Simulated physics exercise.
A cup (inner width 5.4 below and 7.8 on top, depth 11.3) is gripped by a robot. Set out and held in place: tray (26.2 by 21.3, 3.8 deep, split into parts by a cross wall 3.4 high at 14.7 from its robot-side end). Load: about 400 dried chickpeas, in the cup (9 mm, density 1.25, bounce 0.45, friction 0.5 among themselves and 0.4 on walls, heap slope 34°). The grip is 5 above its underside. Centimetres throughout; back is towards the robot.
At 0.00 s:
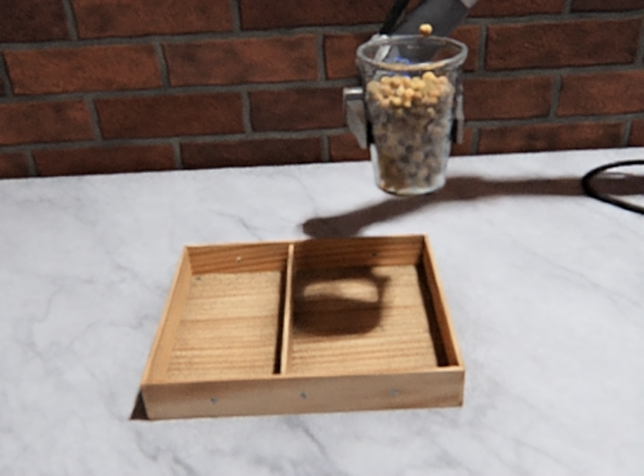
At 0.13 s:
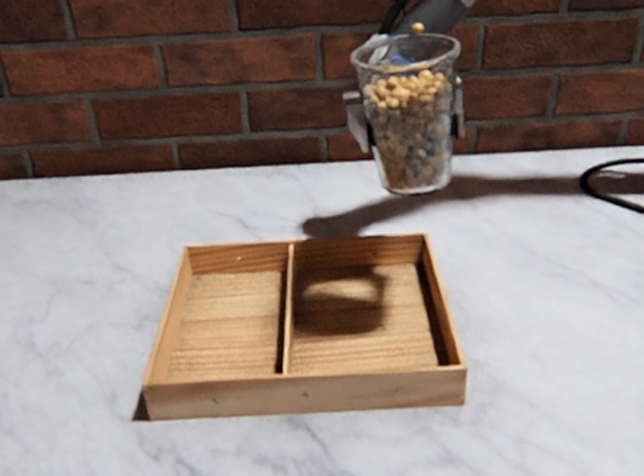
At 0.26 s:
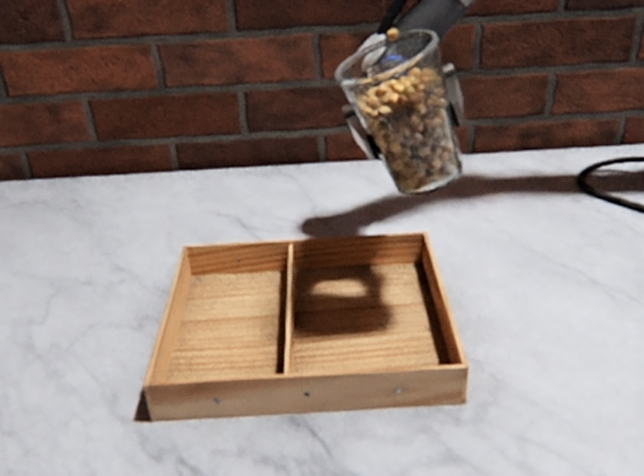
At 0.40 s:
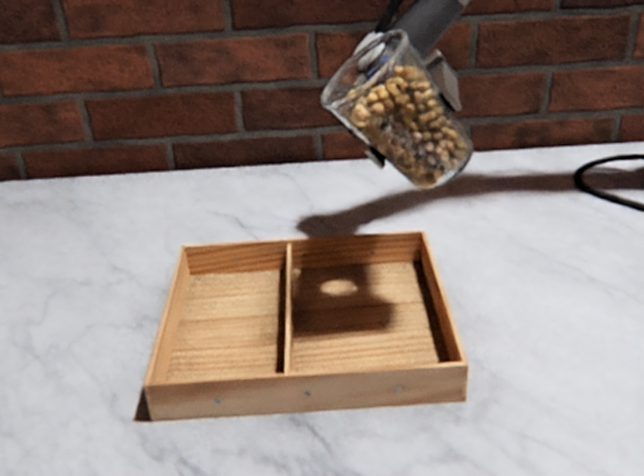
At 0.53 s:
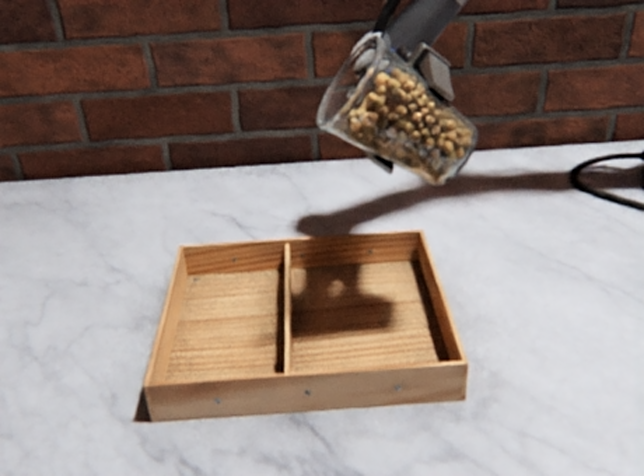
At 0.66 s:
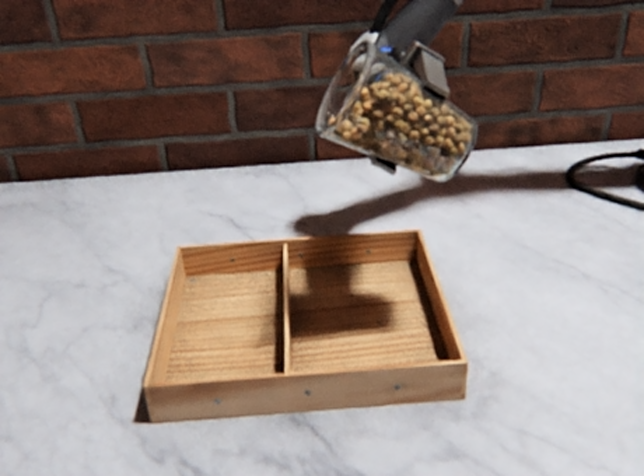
Above a marble counter by a brick wall, a robot gripper held a clear cup full of dried chickpeas and steadily tilted it to the left, over a divided wooden tray that stayed still.
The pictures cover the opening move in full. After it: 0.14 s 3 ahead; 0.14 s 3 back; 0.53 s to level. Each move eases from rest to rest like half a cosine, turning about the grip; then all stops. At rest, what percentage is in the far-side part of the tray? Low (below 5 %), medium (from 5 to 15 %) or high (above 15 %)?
In the far-side part of the tray the share is low, below 5 %.
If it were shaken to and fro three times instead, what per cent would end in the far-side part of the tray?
Then about 0 per cent.
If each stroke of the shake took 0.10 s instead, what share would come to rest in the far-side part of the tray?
In that case some 5 per cent.
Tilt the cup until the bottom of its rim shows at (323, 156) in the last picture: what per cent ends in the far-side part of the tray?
Some 10 per cent.
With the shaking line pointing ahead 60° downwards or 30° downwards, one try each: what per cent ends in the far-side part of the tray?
About 0 and 0 per cent.
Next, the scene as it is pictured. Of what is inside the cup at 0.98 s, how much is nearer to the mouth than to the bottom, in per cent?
Roughly 45 per cent.
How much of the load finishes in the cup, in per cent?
About 100 per cent.
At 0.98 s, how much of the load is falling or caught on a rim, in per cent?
Some 2 per cent.
By 0.98 s, tilted 56° forward, highest piece 24 above the table; 393 in the cup, 6 in flight or on a rim.
By 1.31 s, tilted 12° forward, highest piece 27 above the table; 392 in the cup, 4 in the robot-side part, 3 in the far-side part.
By 1.67 s, level, highest piece 27 above the table; 392 in the cup, 4 in the robot-side part, 3 in the far-side part.
By 2.72 s, level, highest piece 27 above the table; 392 in the cup, 4 in the robot-side part, 3 in the far-side part.
Final count, 392 in the cup, 4 in the robot-side part, 3 in the far-side part. That is 1 % in the far-side part of the tray.
